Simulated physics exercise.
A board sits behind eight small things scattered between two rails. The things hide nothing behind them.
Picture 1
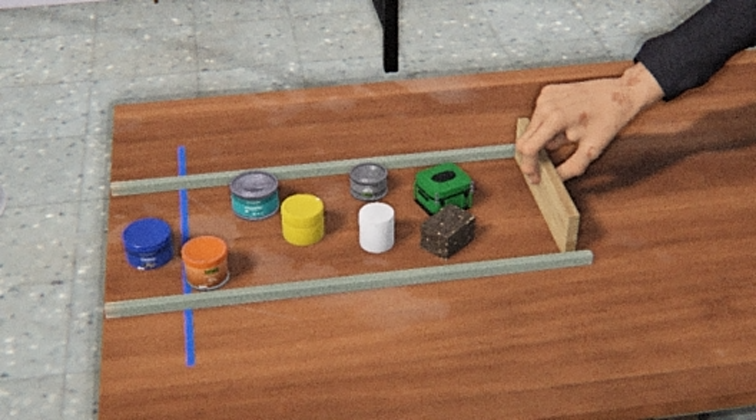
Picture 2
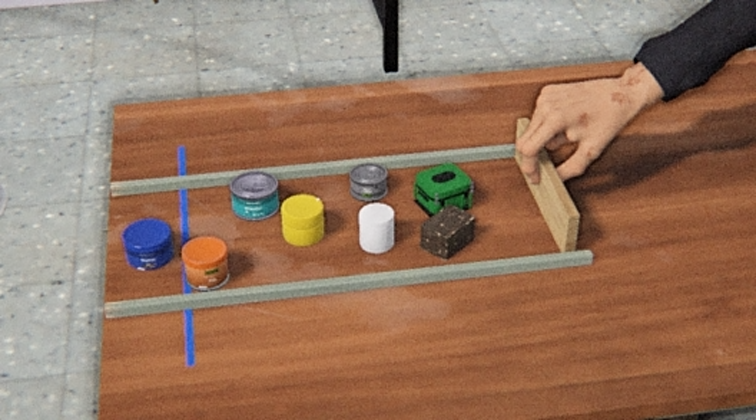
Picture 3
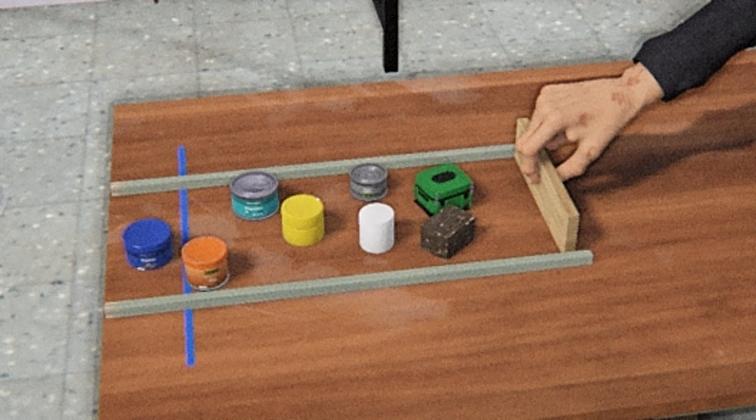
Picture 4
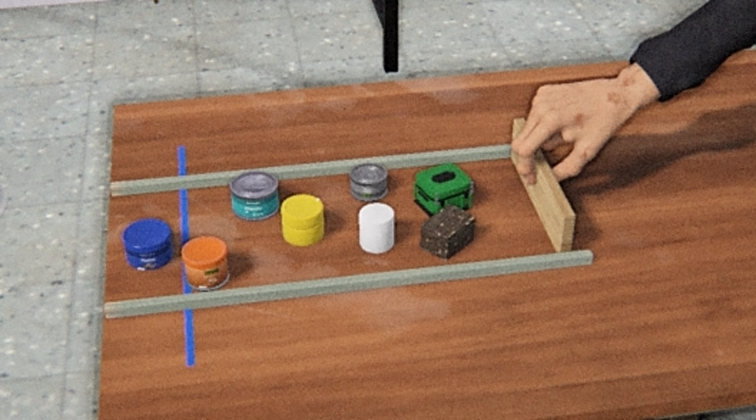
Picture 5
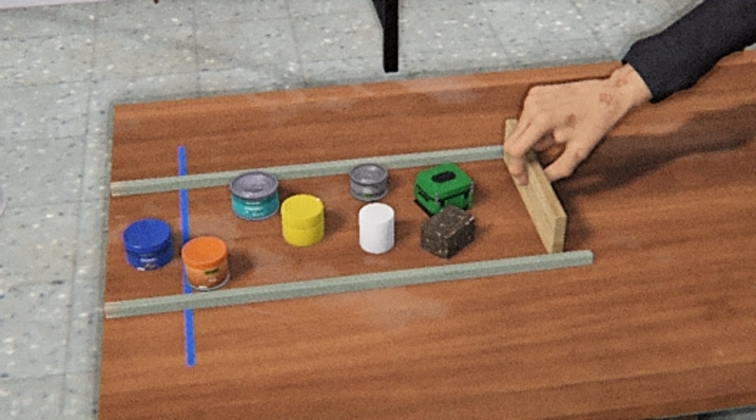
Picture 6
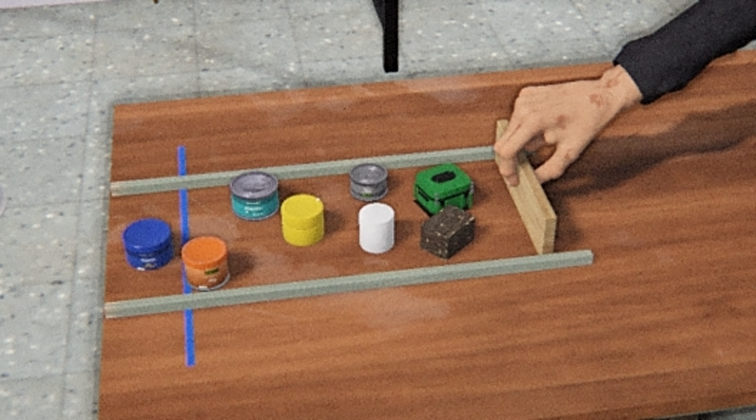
A hand slides a wooden board slightly left between two rails toward several small containers.
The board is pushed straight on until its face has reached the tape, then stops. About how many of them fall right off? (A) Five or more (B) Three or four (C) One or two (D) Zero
C, one or two.
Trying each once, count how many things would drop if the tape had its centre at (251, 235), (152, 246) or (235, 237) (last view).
Those tries give 0, 4 and 0.
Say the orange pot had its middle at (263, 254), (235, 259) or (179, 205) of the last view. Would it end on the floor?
Going place by place, the orange pot sits tight; sits tight; ends up off.
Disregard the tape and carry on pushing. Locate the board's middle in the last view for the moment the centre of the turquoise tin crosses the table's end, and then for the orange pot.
First it's close to (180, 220), next close to (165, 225).
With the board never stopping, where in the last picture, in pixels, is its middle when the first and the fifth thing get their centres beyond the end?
The middle sits near (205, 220) at the first moment and near (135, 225) at the second.
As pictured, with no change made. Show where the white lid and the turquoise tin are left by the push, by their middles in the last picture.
Going in order, first (168, 245) and next (113, 209).
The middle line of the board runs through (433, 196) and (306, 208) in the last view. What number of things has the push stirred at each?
Moved so far: 3, later 6.
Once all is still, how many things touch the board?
4 end up touching it.
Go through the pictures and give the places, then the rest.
The first frame shows blue tub (148, 244); orange pot (206, 263); turquoise tin (255, 195); board (545, 184); tape (186, 242).
The second frame shows orange pot (206, 264); white lid (377, 228).
The third frame shows turquoise tin (255, 196); green case (443, 191).
The fourth frame shows blue tub (149, 245); black block (448, 232).
The fifth frame shows orange pot (206, 264); board (533, 185).
The sixth frame shows blue tub (149, 245); orange pot (206, 264); turquoise tin (255, 196); board (523, 186); tape (186, 242).
A little later, none off yet; blue tub at rest near (149, 245); orange pot at rest near (206, 264); turquoise tin at rest near (255, 196).
When it is over, the number that fall off is one or two; down, blue tub.
